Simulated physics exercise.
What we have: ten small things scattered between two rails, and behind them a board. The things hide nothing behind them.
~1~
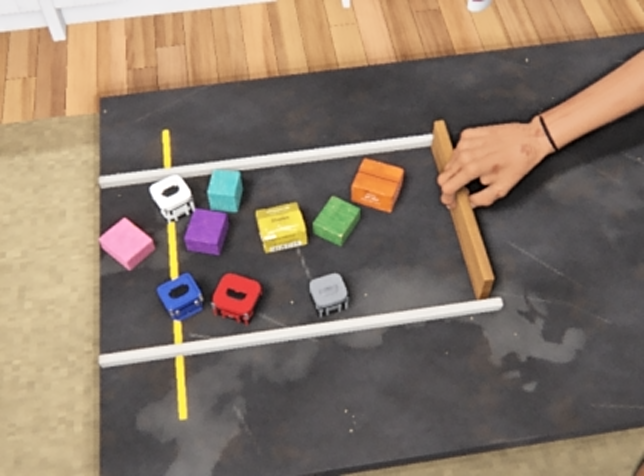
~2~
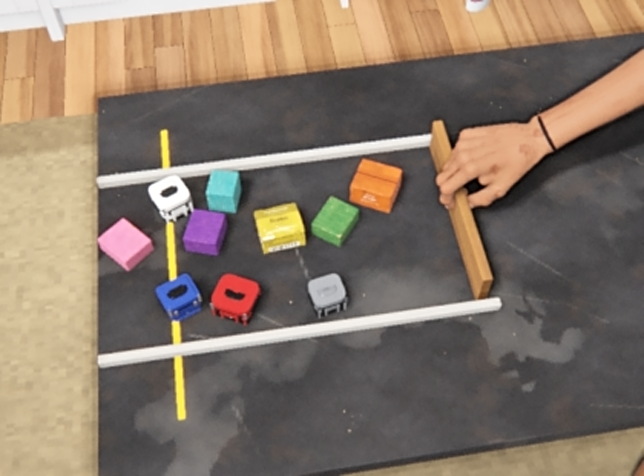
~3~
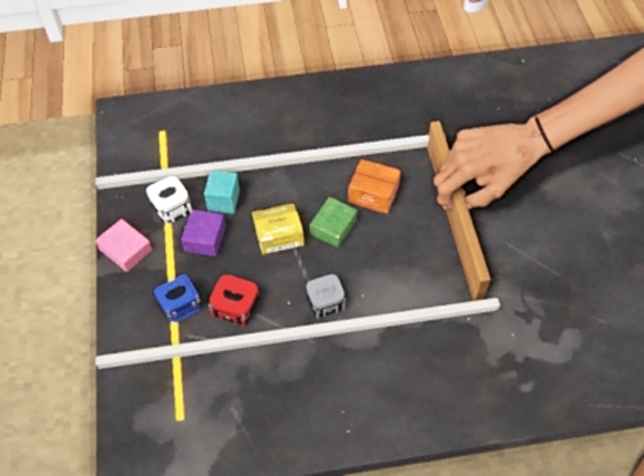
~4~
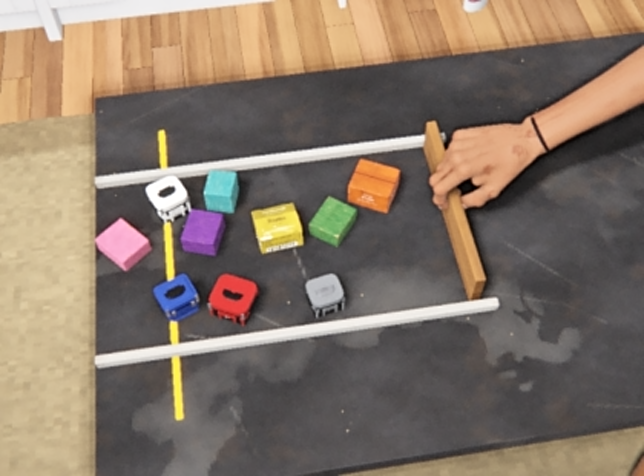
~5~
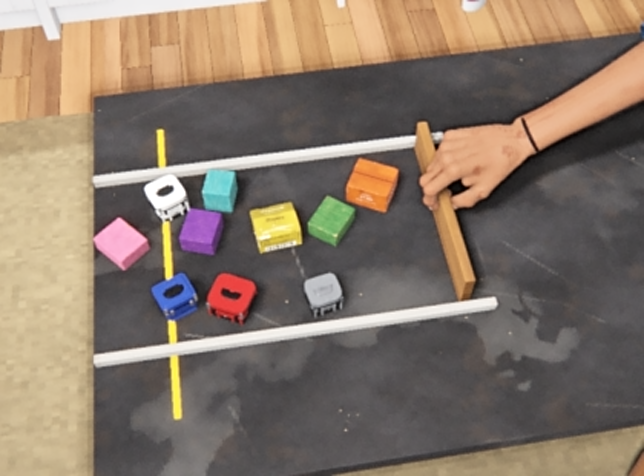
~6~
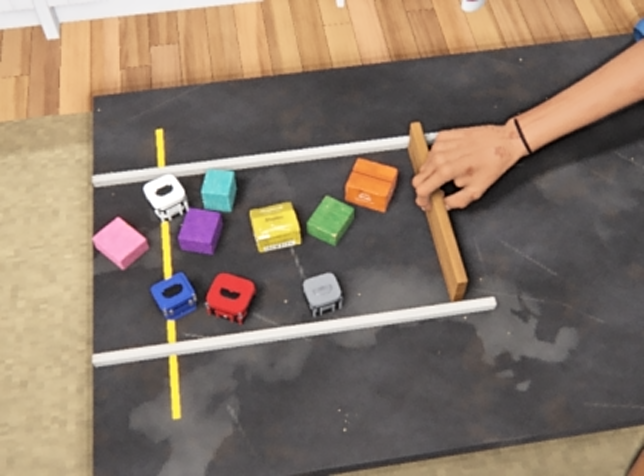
A hand slides a wooden board slightly left between two rails toward scattered colourful blocks.
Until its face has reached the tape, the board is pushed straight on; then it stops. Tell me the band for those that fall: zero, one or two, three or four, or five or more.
After the sweep, the pieces gone from the top come to three or four, as it turns out.
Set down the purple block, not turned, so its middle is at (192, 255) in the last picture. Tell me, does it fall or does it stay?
From that start the object does not stay.
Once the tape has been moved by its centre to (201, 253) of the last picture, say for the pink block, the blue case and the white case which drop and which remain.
In short: Pink block gone, blue case safe, white case safe.
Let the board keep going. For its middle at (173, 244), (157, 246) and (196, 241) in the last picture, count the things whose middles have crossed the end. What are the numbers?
In that order 4, 4 and 1.
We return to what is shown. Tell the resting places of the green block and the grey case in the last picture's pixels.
For the green block it's (149, 254), and for the grey case it's (154, 317).
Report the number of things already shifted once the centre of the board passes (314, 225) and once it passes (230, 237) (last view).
4 at one spot and 10 at the other.
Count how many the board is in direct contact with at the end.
Well, it touches 3.
Early on, none off yet; pink block at rest near (121, 243); white case at rest near (166, 198); blue case at rest near (175, 298).
A while later, none off yet; pink block moving near (111, 244); white case travelled a little near (156, 199); blue case moving near (165, 299).
Finally, the number that fall off is three or four; lost, purple block, blue case, white case and pink block.
